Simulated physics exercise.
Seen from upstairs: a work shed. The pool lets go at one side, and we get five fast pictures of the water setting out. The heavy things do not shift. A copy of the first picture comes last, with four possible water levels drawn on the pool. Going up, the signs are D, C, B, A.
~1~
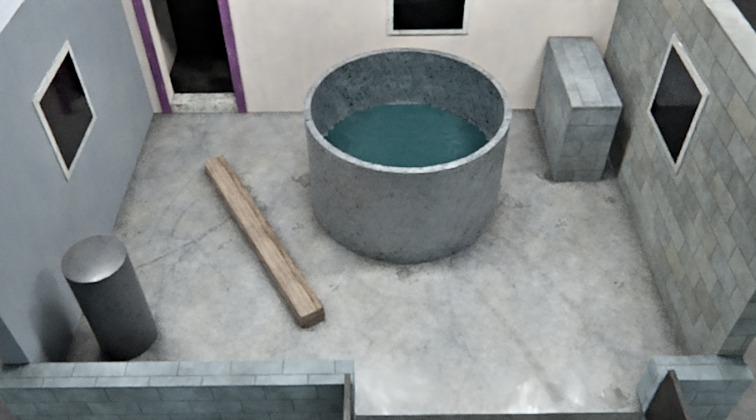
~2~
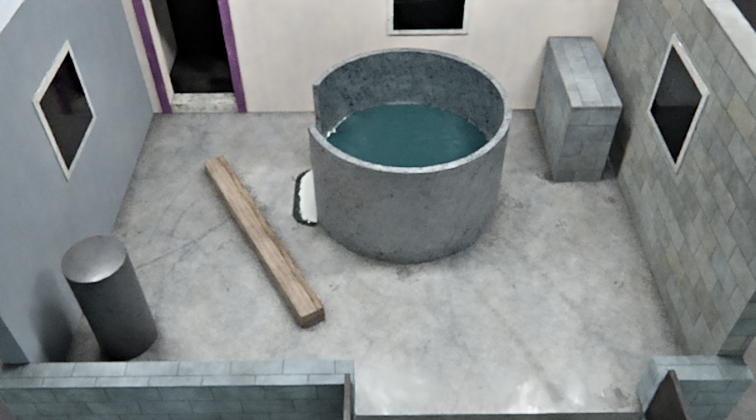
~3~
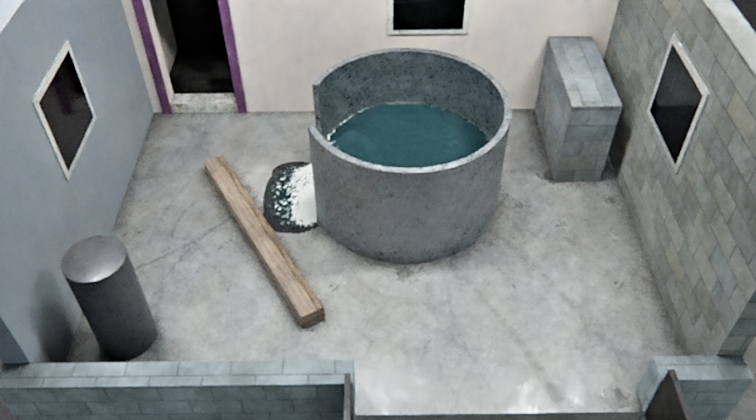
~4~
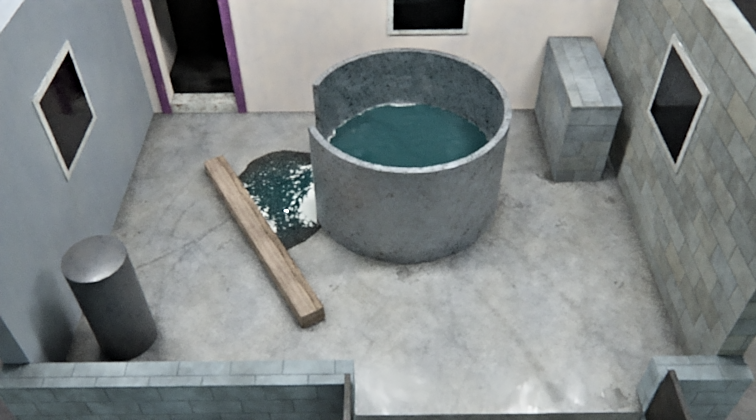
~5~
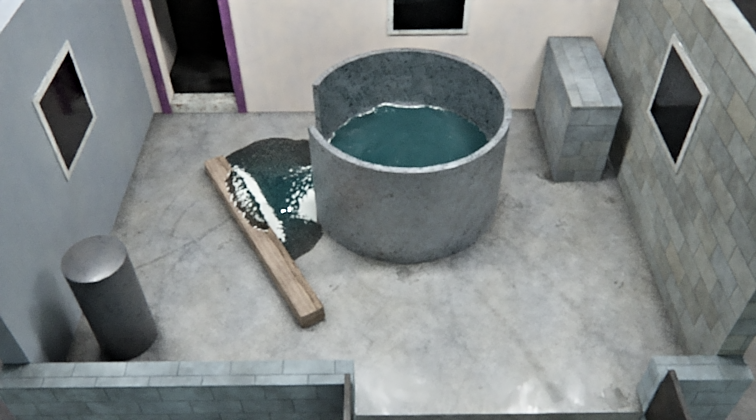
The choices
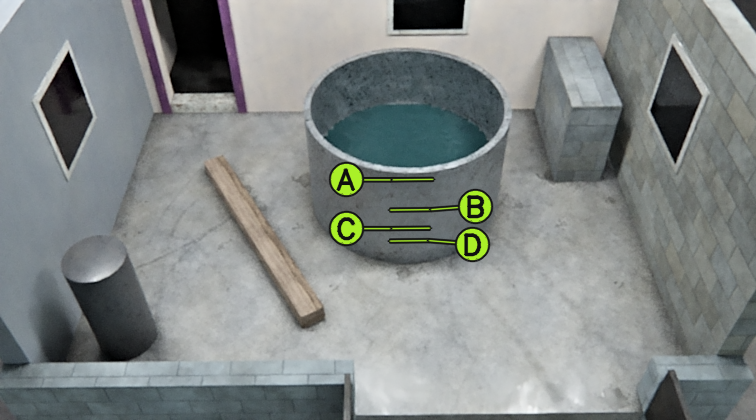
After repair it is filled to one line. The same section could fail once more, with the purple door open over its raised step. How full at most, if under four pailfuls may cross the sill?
D is the one.
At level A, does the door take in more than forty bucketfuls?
Yes, it does.
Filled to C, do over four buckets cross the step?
Yes, that goes wrong.
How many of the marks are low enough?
One of them.
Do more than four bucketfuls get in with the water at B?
Yes, it does.
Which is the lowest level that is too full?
The answer is C.
In lime, A at (411, 179); B at (410, 209); C at (409, 228); D at (409, 240); from the bottom up D, C, B, A.
For level A, dozens of bucketfuls pour in.
For level B, dozens of bucketfuls pour in.
For level C, about 9 bucketfuls get in.
For level D, a bucket or two gets in.
